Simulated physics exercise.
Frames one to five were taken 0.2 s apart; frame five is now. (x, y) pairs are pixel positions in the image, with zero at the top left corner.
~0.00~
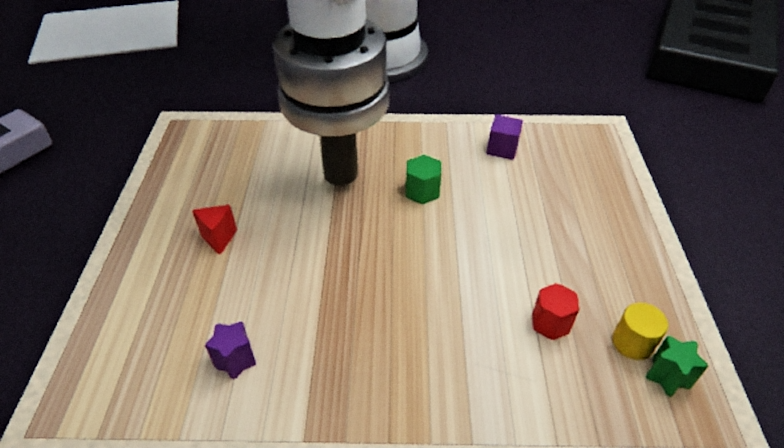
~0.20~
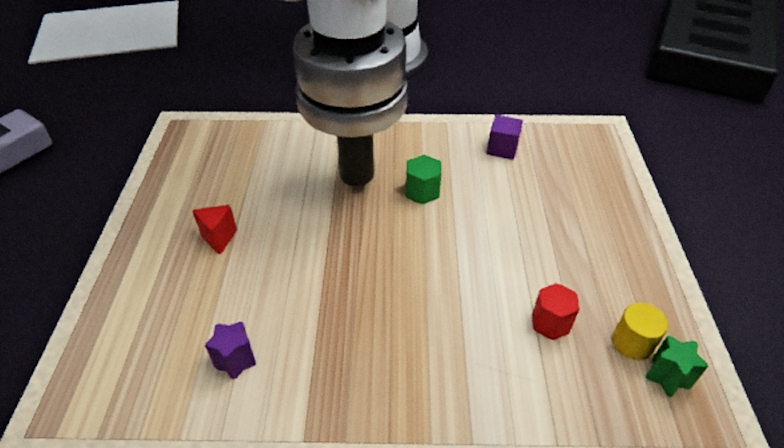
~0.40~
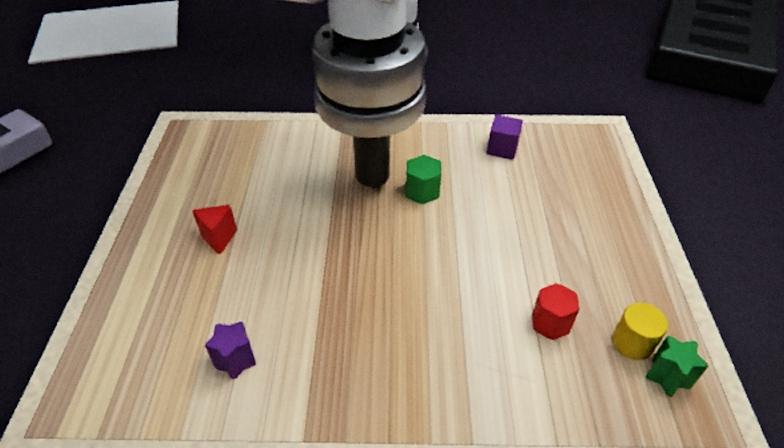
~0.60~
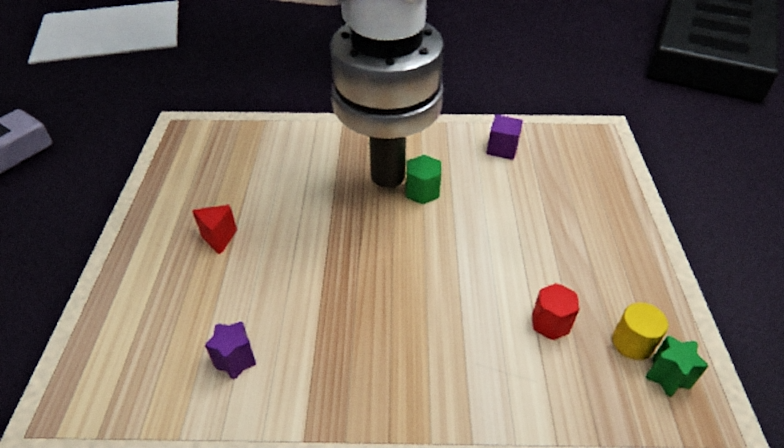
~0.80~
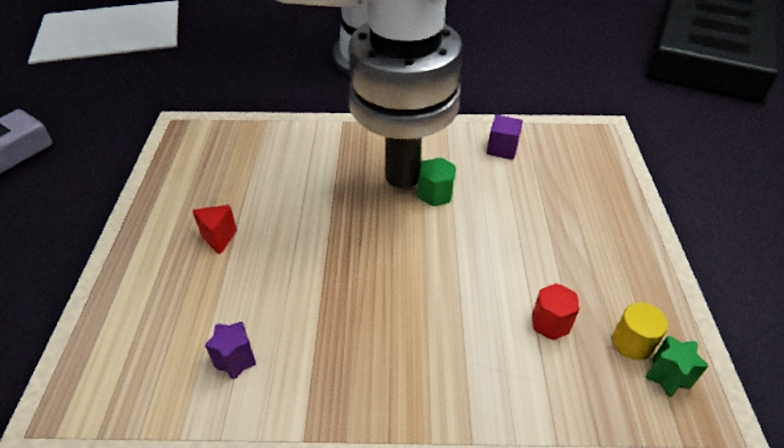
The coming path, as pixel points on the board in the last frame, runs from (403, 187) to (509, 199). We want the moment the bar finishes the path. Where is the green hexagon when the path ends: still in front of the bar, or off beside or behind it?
Final position: Ahead.
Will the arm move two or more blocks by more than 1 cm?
Answer: No.
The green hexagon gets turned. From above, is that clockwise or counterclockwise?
From above, it turns clockwise.
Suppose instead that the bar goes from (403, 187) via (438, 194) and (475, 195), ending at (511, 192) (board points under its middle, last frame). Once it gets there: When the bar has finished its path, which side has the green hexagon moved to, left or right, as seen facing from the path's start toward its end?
The green hexagon is shifted sideways to the right, facing along the path from start to end.
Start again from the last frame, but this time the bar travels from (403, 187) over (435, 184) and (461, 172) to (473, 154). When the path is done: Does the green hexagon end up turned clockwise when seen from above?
In short: Yes.
What follows on the original path. One third of the way, bar (439, 182); green hexagon (474, 176), turned 15° clockwise.
Two thirds of the way, bar (474, 187); green hexagon (511, 183), turned 25° clockwise.
At the end, bar (510, 191); green hexagon (546, 192), turned 40° clockwise; purple four-sided block not moved.
